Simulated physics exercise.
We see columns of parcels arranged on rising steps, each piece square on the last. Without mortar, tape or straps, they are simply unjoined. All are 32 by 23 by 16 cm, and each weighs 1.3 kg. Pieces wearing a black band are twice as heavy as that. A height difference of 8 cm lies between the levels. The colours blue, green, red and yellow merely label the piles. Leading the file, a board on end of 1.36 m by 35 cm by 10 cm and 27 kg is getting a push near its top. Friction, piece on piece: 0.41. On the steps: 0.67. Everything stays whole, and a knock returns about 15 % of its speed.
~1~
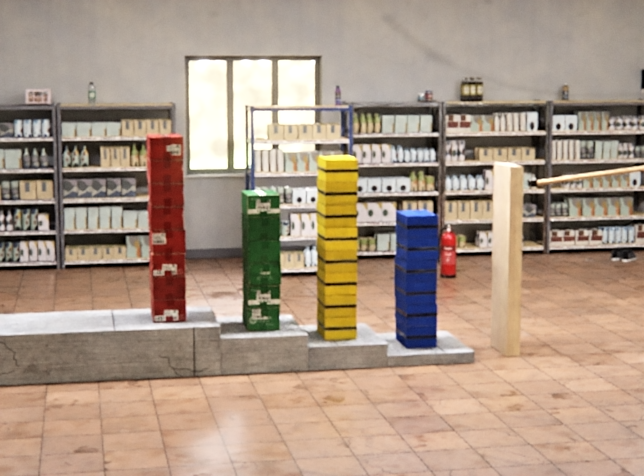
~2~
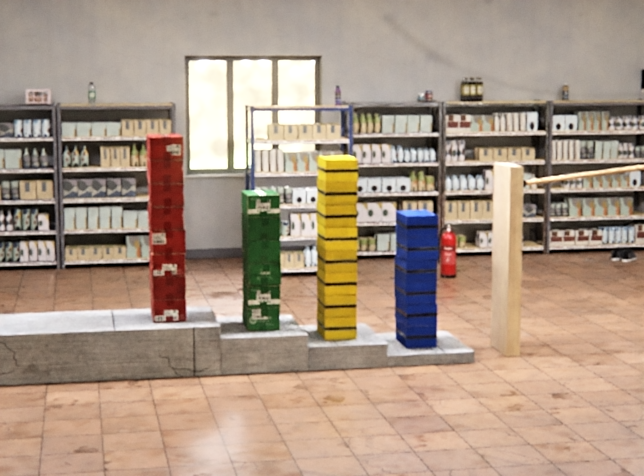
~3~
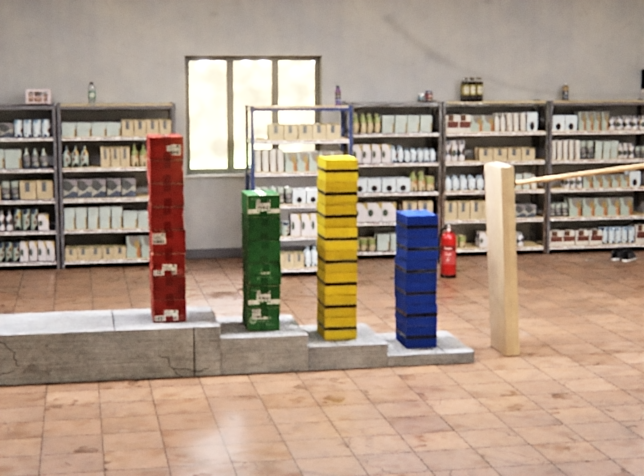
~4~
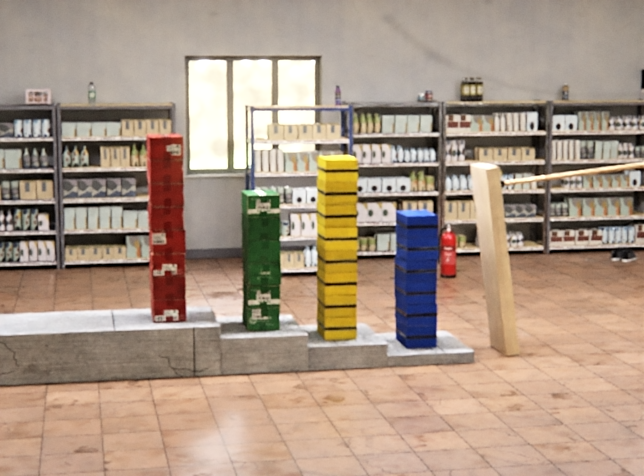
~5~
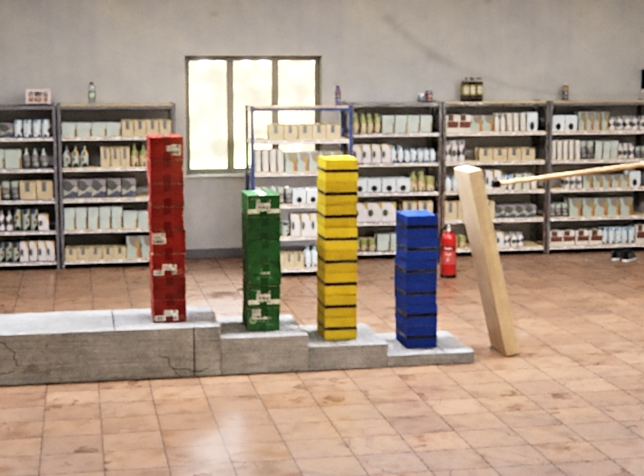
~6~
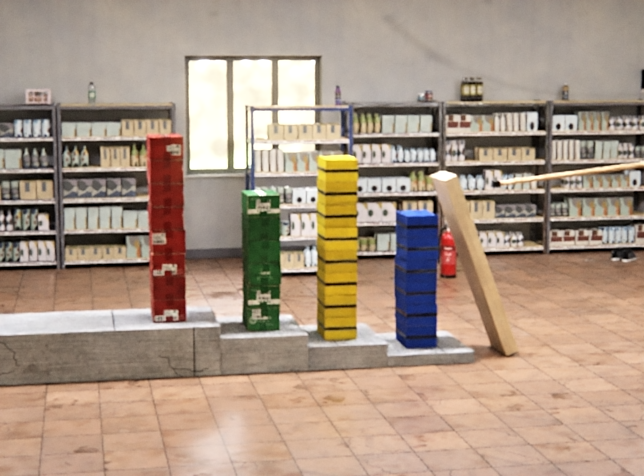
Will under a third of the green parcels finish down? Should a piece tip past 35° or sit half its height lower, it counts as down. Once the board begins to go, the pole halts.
No, more than a third do.
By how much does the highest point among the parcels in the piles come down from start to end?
Around 62 centimetres.
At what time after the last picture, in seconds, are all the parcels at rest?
Somewhere near 2.5 seconds.
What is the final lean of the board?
65°, roughly.
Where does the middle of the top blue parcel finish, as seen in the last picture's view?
In the final picture its centre lies roughly at (286, 268).
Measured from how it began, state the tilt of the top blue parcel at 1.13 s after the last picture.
Near 20 degrees from where it started.
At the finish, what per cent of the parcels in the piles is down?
Estimate: About 85% of them.
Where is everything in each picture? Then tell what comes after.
In the first frame (places mark the middle of the side facing us), pole end (535, 184) 11 cm short, board 0° from upright; top green parcel (264, 206); top blue parcel (423, 227); the rest undisturbed.
Pole end (524, 184) 27 mm short, board 0° from upright; top green parcel (264, 206), in the second frame.
Pole end 54 mm in, board 3° from upright; top green parcel (264, 206); the rest undisturbed, in the third frame.
Pole end (502, 184) 13 cm in, board 8° from upright; top green parcel (264, 206); the rest undisturbed, in the fourth frame.
Pole end (498, 184) 17 cm in, stopped, board 13° from upright; top green parcel (264, 206); the rest undisturbed, in the fifth frame.
Pole end (498, 184) 17 cm in, stopped, board 21° from upright; top green parcel (264, 206); top yellow parcel (342, 171); the rest undisturbed, in the sixth frame.
Then, 0.45 s after the last picture, board 44° from upright; none of the 6 green parcels down (0 of 28 in all colours); top green parcel unmoved; top blue parcel leaning 9°.
Then, 0.77 s after the last picture, board 59° from upright; none of the 6 green parcels down (8 of 28 in all colours); top green parcel leaning 6°; top yellow parcel leaning 75°, 26 cm lower.
Then, 1.13 s after the last picture, board 63° from upright; 4 of the 6 green parcels down (16 of 28 in all colours); top green parcel leaning 17°, 11 cm lower; top yellow parcel upside down.
Then, 1.57 s after the last picture, board 63° from upright; 5 of the 6 green parcels down (24 of 28 in all colours); top green parcel leaning 53°, 45 cm lower; top yellow parcel on its side.
At rest, board 63° from upright; 5 of the 6 green parcels down (24 of 28 in all colours); top green parcel leaning 54°, 47 cm lower; top yellow parcel on its side. That is 83 per cent. As the last picture would show them, middles, top green parcel near (121, 276), top yellow parcel near (331, 254).
